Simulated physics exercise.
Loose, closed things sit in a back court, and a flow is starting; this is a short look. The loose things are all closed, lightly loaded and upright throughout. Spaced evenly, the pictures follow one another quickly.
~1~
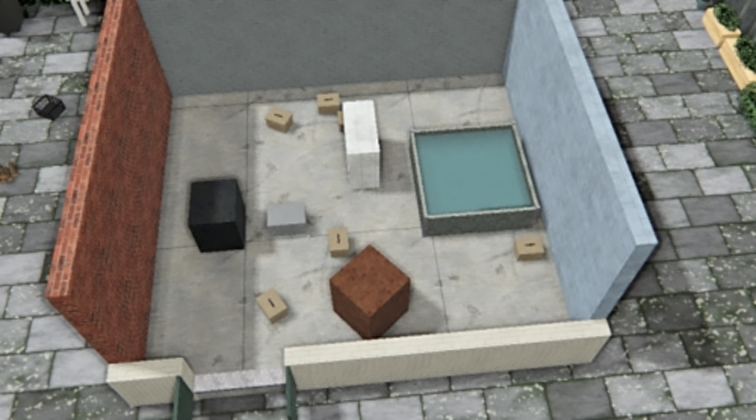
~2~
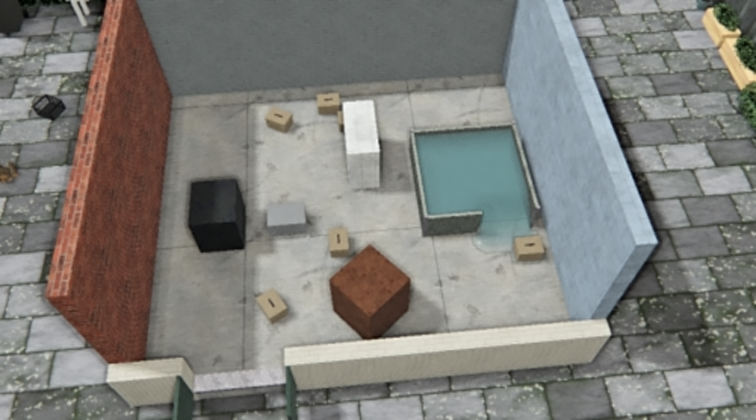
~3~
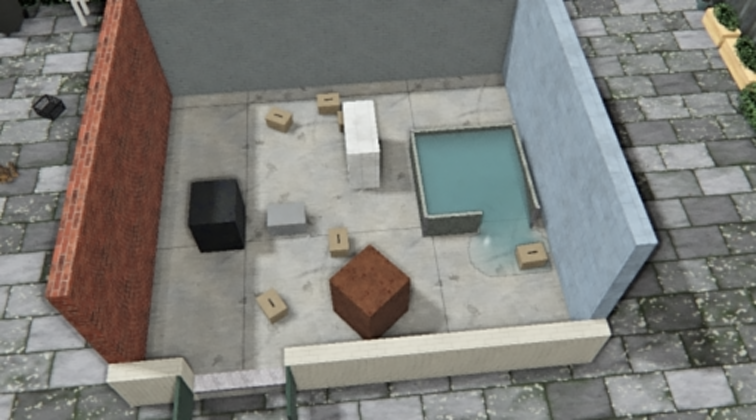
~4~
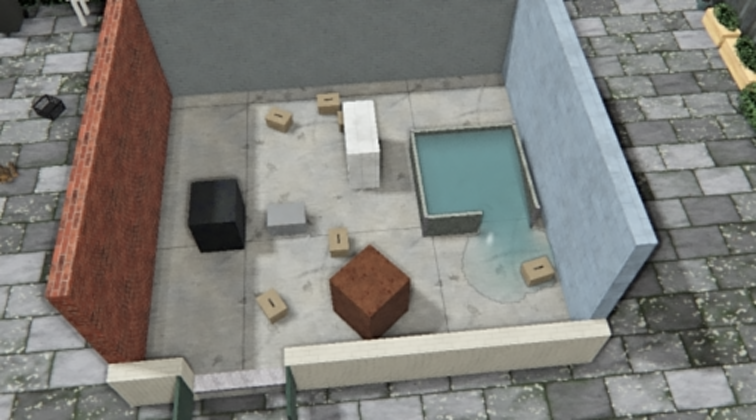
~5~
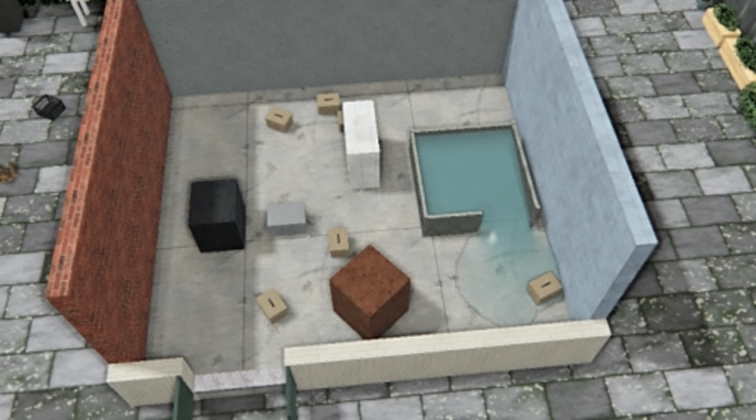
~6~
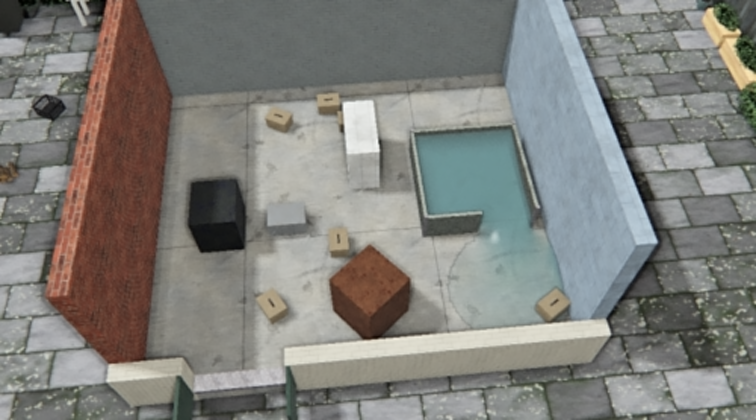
A small tan box at the right of a walled court, seen from a fixed high view, slides toward the front right corner as water spreads from a pool whose front wall opens at its right. The other tan boxes stay still around a black block, a white block, a low grey one and a rusty brown cube. Brick stands left, pale blue wall right, and the water fans thinly across the concrete.
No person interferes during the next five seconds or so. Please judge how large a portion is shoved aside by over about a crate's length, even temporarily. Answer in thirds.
Less than a third.
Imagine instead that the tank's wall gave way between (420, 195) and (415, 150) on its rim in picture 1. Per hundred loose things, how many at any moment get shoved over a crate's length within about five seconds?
About 30 per cent.
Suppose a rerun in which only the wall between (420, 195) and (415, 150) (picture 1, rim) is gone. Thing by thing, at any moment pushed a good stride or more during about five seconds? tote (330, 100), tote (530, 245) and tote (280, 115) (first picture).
Object by object: Less than that, less than that, less than that.
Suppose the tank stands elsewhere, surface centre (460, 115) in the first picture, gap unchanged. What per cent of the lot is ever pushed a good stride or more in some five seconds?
I make it 10 per cent.
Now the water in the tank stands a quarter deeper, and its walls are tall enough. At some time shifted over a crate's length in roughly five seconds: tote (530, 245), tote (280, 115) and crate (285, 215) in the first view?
First one cleared the mark, second one missed the mark, third one missed the mark.
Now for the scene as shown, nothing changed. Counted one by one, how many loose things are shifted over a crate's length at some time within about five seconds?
It comes to 1.
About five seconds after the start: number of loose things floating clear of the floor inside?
By my reckoning the number comes out at 1.
A moment on, 1 of 7 are well off their spots; 1 afloat.
Next, 1 of 7 are well off their spots; 1 afloat.
Later, 1 of 7 are well off their spots; 1 afloat.
In the end, 1 of 7 are well off their spots, and 1 have been at some point; 1 afloat.
